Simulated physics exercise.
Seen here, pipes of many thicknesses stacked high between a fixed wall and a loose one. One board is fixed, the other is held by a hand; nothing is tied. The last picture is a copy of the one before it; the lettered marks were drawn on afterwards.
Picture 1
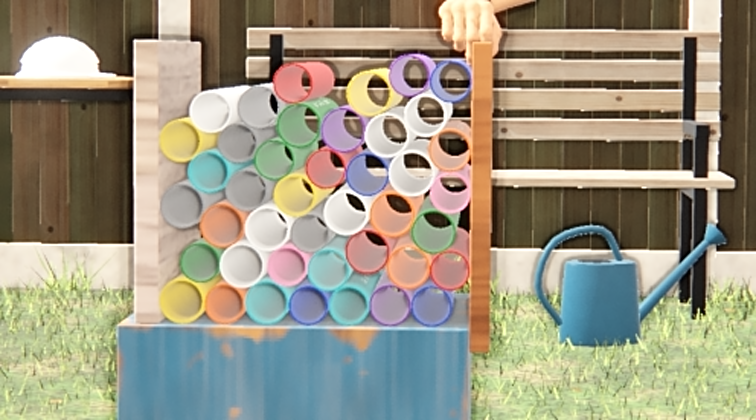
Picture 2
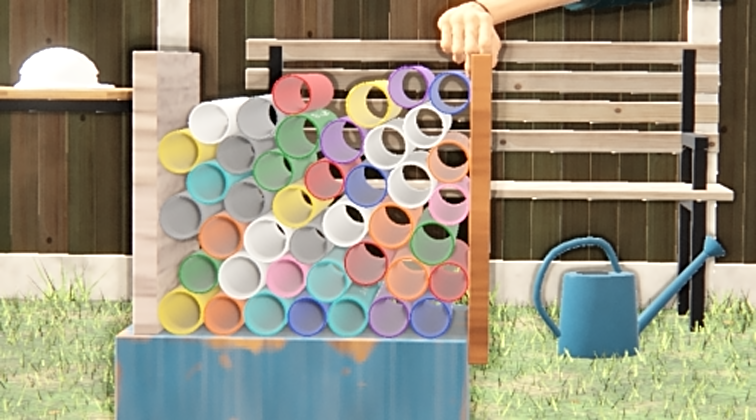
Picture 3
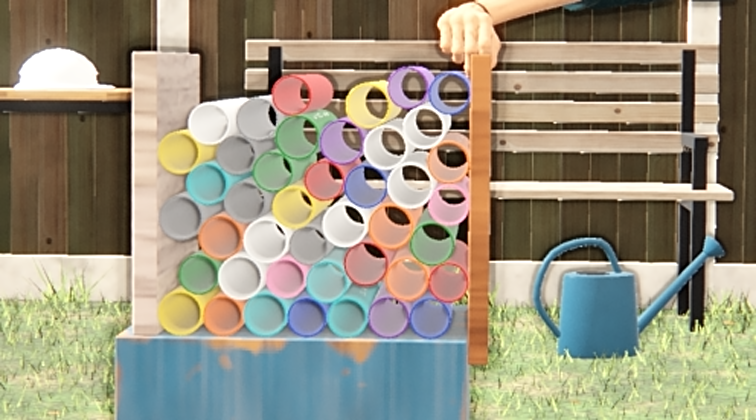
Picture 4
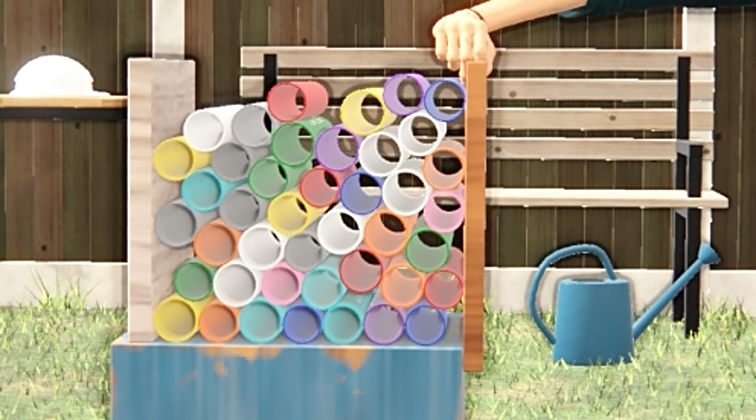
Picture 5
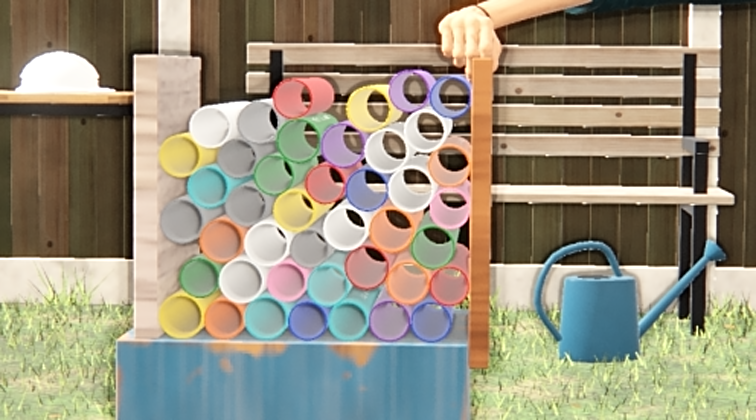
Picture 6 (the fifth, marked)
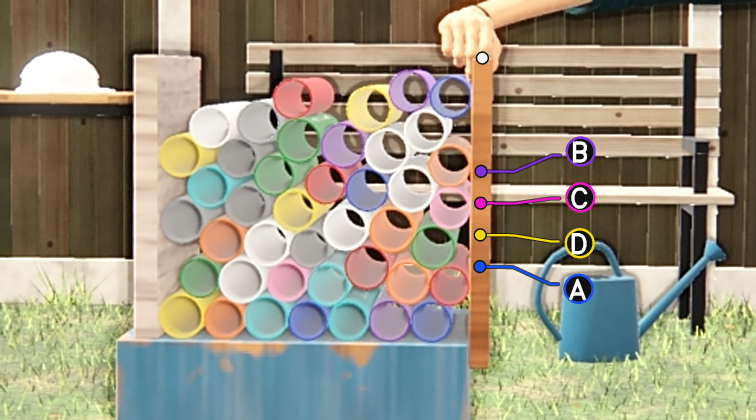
A hand gripping the top of the orange-brown side board, along with the stacked colourful pipes and the rest of the scene, shifts slightly down in view, then wavers a little left and back right. The pipes stay piled on the blue base between two boards, before a bench and watering can.
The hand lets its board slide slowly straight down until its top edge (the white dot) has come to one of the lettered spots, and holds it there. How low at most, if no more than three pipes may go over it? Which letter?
The answer is mark B.
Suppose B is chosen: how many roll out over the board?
It comes to one.
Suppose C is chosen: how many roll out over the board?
It comes to four.
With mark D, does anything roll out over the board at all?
Yes, at D.
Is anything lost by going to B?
At B: Yes.
On the marked copy, A at (480, 267); B at (481, 171); C at (480, 204); D at (480, 235); the white dot at (482, 58).
Following B. Soon after the start, top of the board (472, 115).
Later, top of the board (471, 171).
In the end, top of the board (471, 171), one out over the board.
As for the rest, A more than three out over the board; C four out over the board; D more than three out over the board.
